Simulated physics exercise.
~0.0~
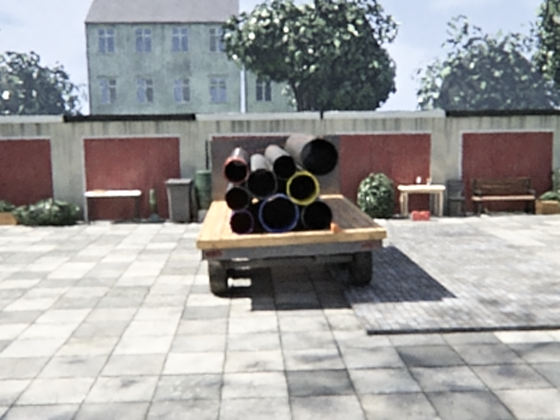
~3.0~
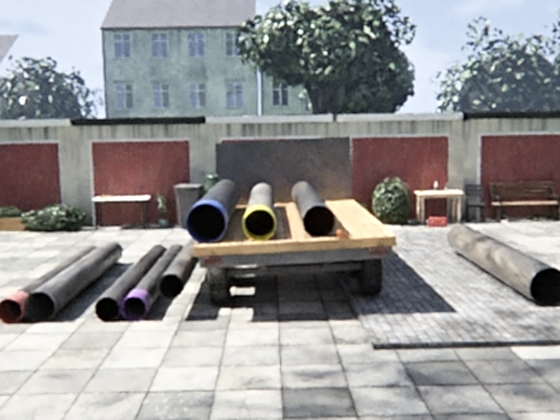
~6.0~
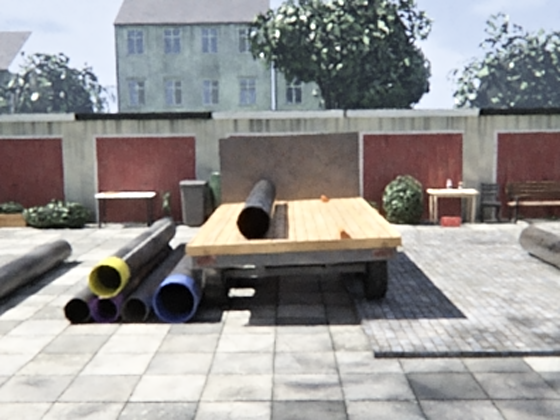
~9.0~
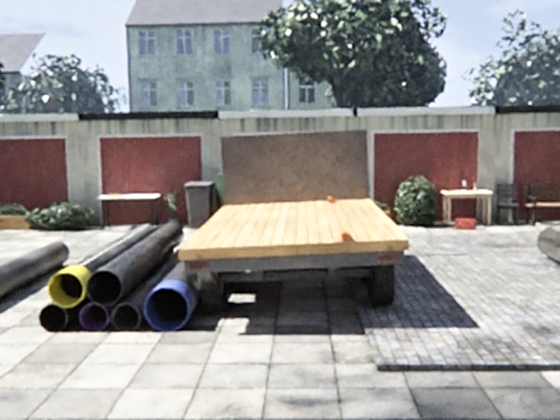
We see a stack of dark pipes, some with coloured rims, on a wooden trailer in a paved yard. The stack collapses and pipes roll off both sides, the yellow and blue ones going left, until the last dark pipe follows them, leaving the deck bare beside a heap.
